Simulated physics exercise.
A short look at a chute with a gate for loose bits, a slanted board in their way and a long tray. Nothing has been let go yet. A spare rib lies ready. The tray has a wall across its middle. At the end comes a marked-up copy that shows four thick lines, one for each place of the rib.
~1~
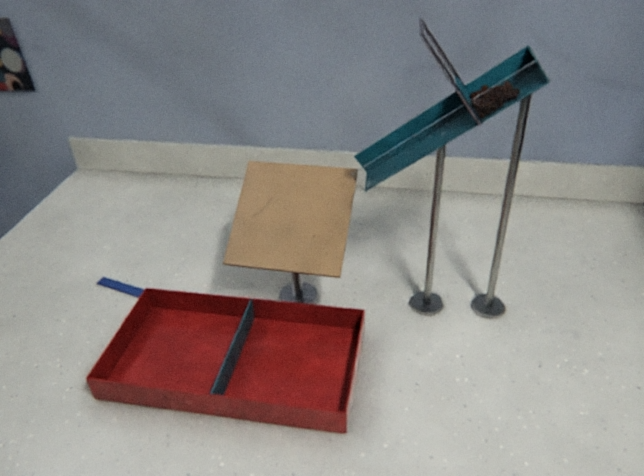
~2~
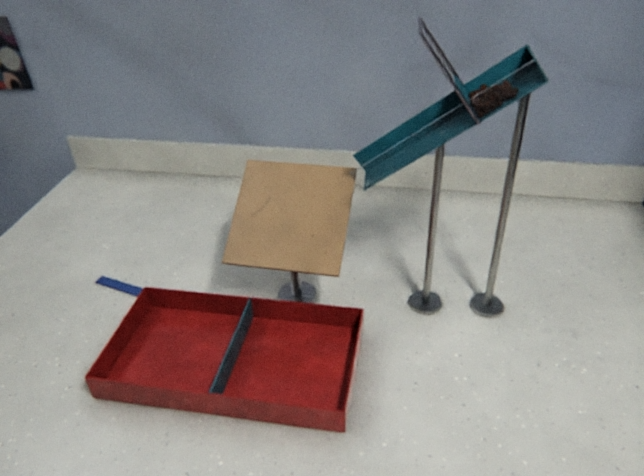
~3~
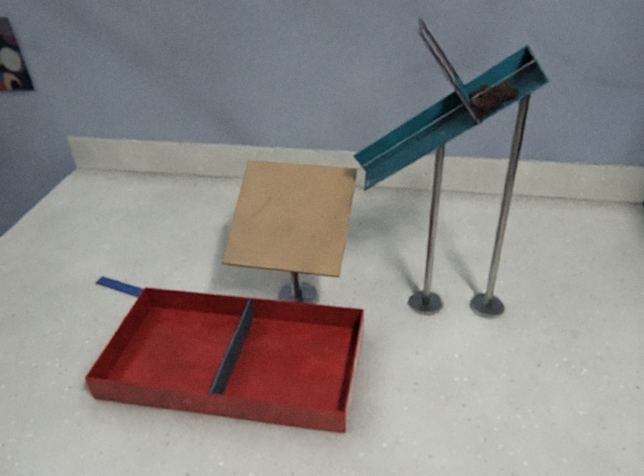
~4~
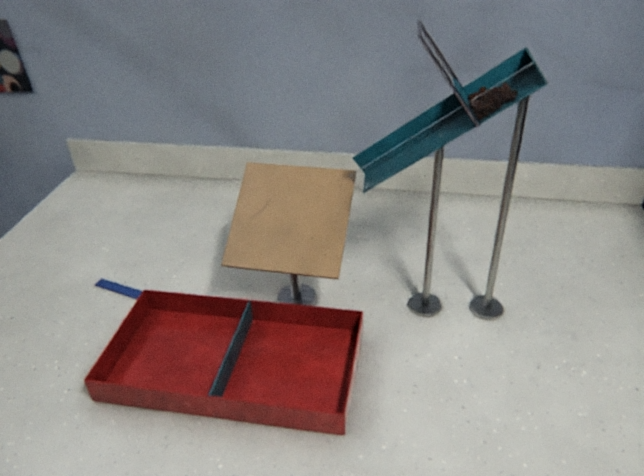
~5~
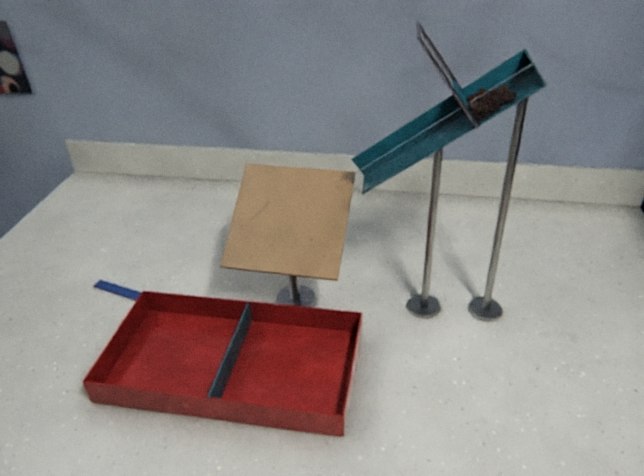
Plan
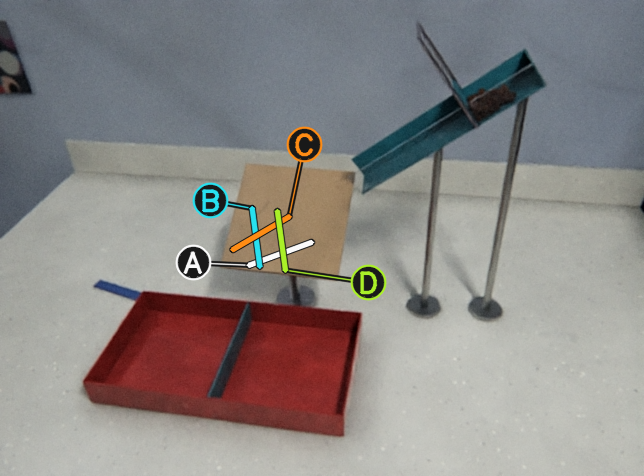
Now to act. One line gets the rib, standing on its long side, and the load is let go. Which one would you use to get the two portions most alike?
The best line is C.
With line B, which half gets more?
The right half.
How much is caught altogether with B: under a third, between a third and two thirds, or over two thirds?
Over two thirds.
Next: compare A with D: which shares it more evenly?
Line A.
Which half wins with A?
The left half.
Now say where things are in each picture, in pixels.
Load behind the gate near (488, 98), allspice berries; lip of the chute near (366, 182), sloping fairly steeply, in the first frame.
Middle of the board near (290, 214), tilted fairly steeply; middle of its low edge near (279, 269); of its high edge near (301, 163), in the second frame.
Front corners of the tray near (85, 378) and (345, 412); front end of its middle wall near (210, 394); gate still shut near (460, 88), in the third frame.
Middle of the load near (486, 99); lip near (364, 183), in the fourth frame.
Middle of the load near (485, 101); lip near (363, 185), in the fifth frame.
On the marked copy, line A from (311, 242) to (249, 265); line B from (252, 208) to (259, 266); line C from (289, 216) to (232, 249); line D from (277, 211) to (285, 270).
Choosing A, of what is caught, the bulk in the left half, a small share in the right.
Choosing B, of what is caught, a small share in the left half, all but a few in the right.
Choosing C, of what is caught, close to half in the left half, close to half in the right.
Choosing D, of what is caught, only a few in the left half, all but a few in the right.
